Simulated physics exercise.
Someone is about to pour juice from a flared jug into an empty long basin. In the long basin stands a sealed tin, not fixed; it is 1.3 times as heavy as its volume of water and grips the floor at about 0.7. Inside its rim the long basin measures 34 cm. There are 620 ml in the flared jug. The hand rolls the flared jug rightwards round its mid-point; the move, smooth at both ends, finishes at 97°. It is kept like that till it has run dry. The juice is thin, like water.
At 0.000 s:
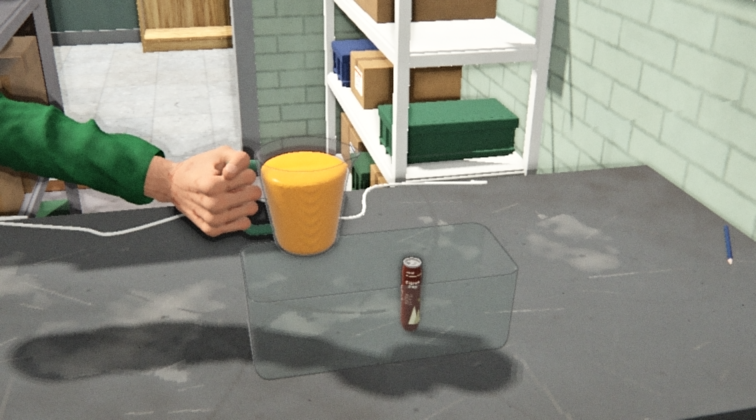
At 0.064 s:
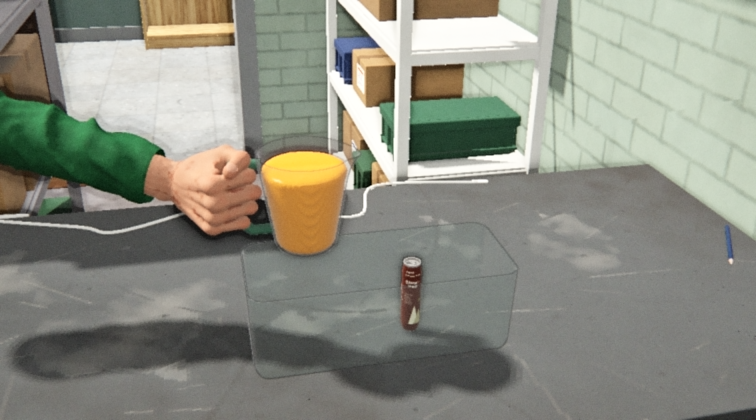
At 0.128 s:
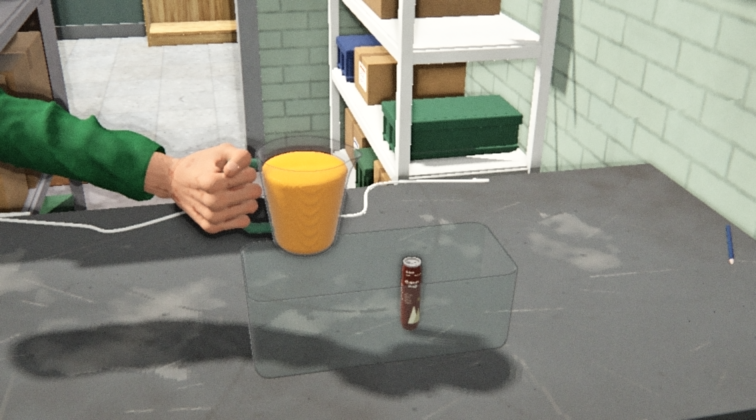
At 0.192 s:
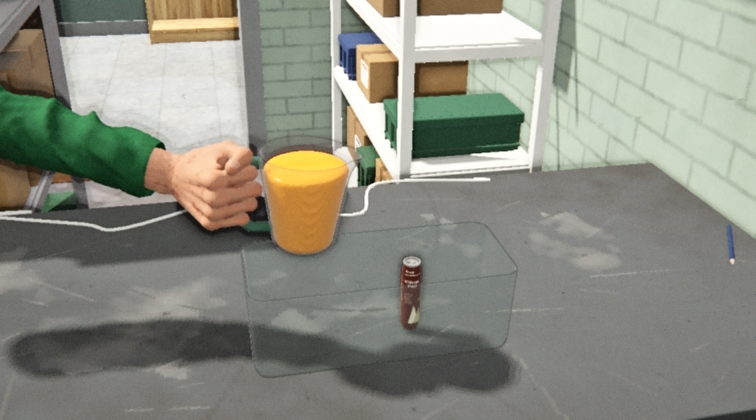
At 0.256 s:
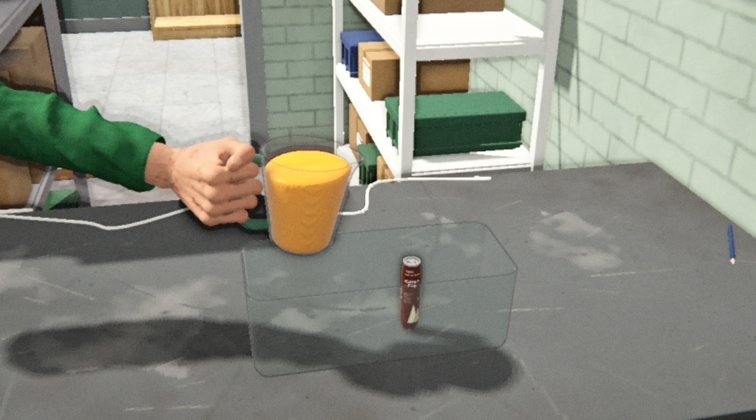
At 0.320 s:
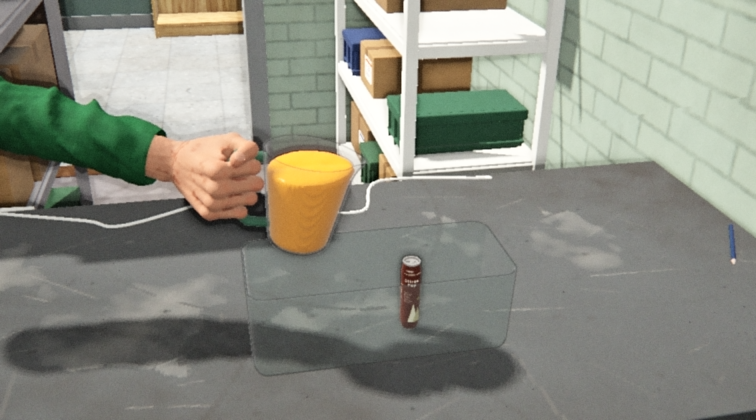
A hand in a green sleeve, reaching in from the left, holds a flared jug of orange juice nearly still, then slowly tilts it slightly rightwards. Below it, a clear, long basin with a dark red tin showing through it sits on a scuffed dark worktop, a blue pencil far right. Seen from slightly above, the storeroom has white shelves of boxes and pale green brick walls, and the view drifts very slightly.
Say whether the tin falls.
The tin falls.
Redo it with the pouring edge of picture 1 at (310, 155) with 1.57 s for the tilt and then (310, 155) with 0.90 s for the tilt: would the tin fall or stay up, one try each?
First it stays up; then it remains upright.
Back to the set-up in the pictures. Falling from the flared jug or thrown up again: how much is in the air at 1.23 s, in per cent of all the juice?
Near 10 in a hundred.
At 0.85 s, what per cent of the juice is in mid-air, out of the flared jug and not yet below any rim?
Near 12 in a hundred.
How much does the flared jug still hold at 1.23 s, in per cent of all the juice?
About 32 per cent.
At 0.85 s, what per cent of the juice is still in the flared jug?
Some 80 per cent.
By 0.85 s the tilt is 54° and 81 per cent is still to pour; the tin stands where it began.
By 1.23 s the tilt is 86° and 31 per cent is still to pour; the tin leans 5°.
By 1.63 s the tilt is 97° and 2 per cent is still to pour; the tin lies on its side.
By 2.07 s the tilt is 97° and 0 per cent is still to pour; the tin lies on its side.
At rest the tin lies on its side.
